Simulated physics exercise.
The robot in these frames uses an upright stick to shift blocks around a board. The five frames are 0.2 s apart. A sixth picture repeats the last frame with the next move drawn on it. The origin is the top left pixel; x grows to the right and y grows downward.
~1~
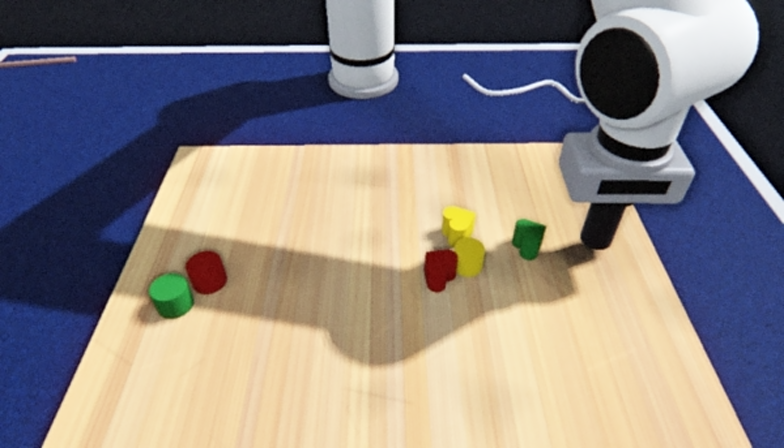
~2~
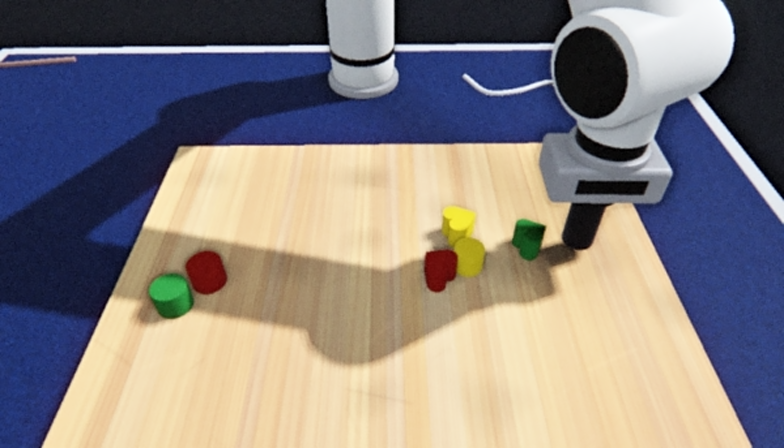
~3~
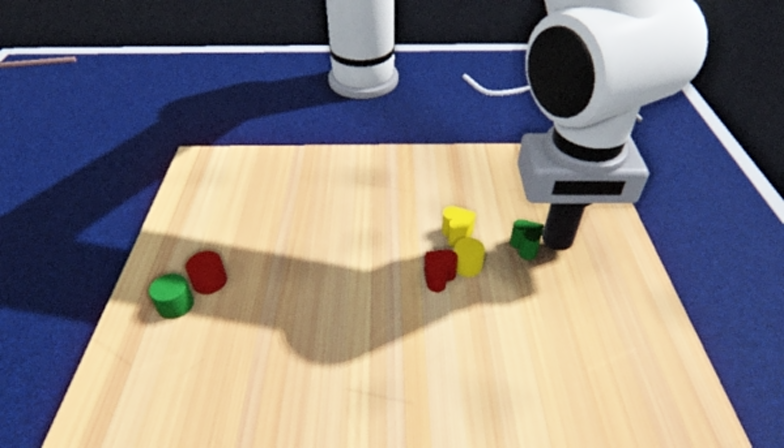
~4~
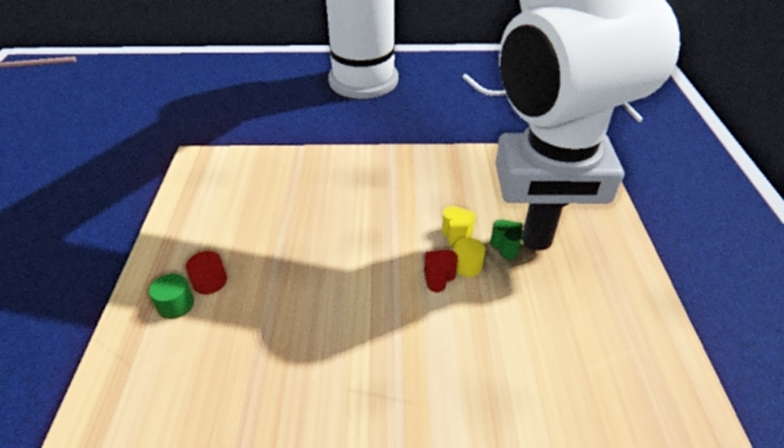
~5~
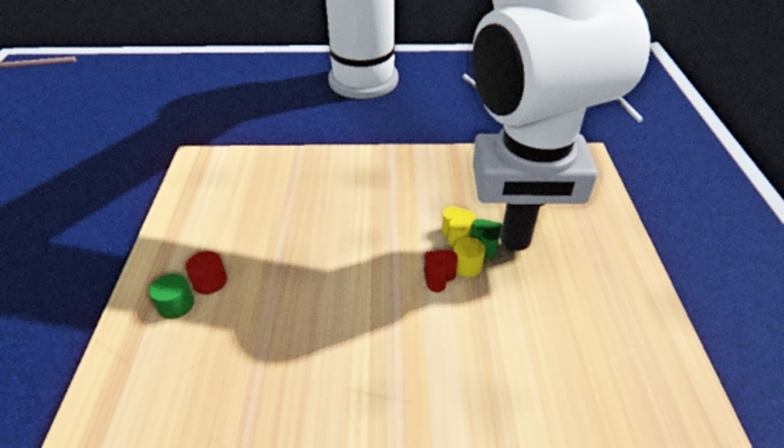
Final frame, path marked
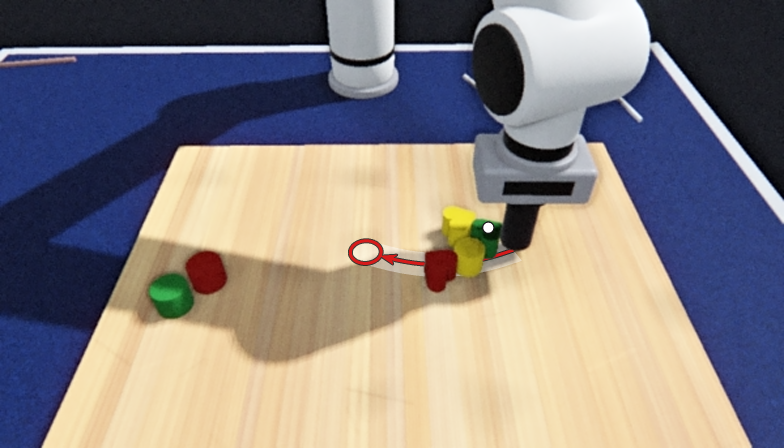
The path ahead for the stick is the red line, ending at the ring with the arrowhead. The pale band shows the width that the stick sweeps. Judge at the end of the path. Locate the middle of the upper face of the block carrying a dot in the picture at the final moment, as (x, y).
The centre of its top face lies at (456, 224).
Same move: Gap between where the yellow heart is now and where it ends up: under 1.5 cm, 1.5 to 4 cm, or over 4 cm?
The yellow heart ends up a moderate distance away, 1.5 to 4 cm.
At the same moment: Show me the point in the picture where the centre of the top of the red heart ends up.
I'd place it at (401, 293), taking the centre of its top.
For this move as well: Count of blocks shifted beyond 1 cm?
It's going to be three or more.
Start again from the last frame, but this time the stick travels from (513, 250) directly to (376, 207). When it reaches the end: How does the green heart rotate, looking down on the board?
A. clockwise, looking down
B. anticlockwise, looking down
B (anticlockwise, looking down)
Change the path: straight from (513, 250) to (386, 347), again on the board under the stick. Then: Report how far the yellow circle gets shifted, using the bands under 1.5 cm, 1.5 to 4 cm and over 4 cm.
The displacement of the yellow circle is 1.5-4 cm.
Drawn move, from (513, 250) by way of (467, 262) and (415, 263) to (366, 252); the dot is on the green heart.
The first path, step by step. One third of the way, stick (467, 253); red heart (421, 272), turned 30° clockwise; yellow heart (439, 207); yellow circle (443, 256); green heart (456, 224), turned 65° clockwise.
Two thirds of the way, stick (414, 253); red heart (402, 292), turned 40° clockwise; yellow heart (439, 207); yellow circle (407, 267); green heart (456, 224), turned 65° clockwise.
At the end, stick (365, 242); red heart (401, 293), turned 40° clockwise; yellow heart (439, 207); yellow circle (405, 267); green heart (456, 224), turned 65° clockwise.
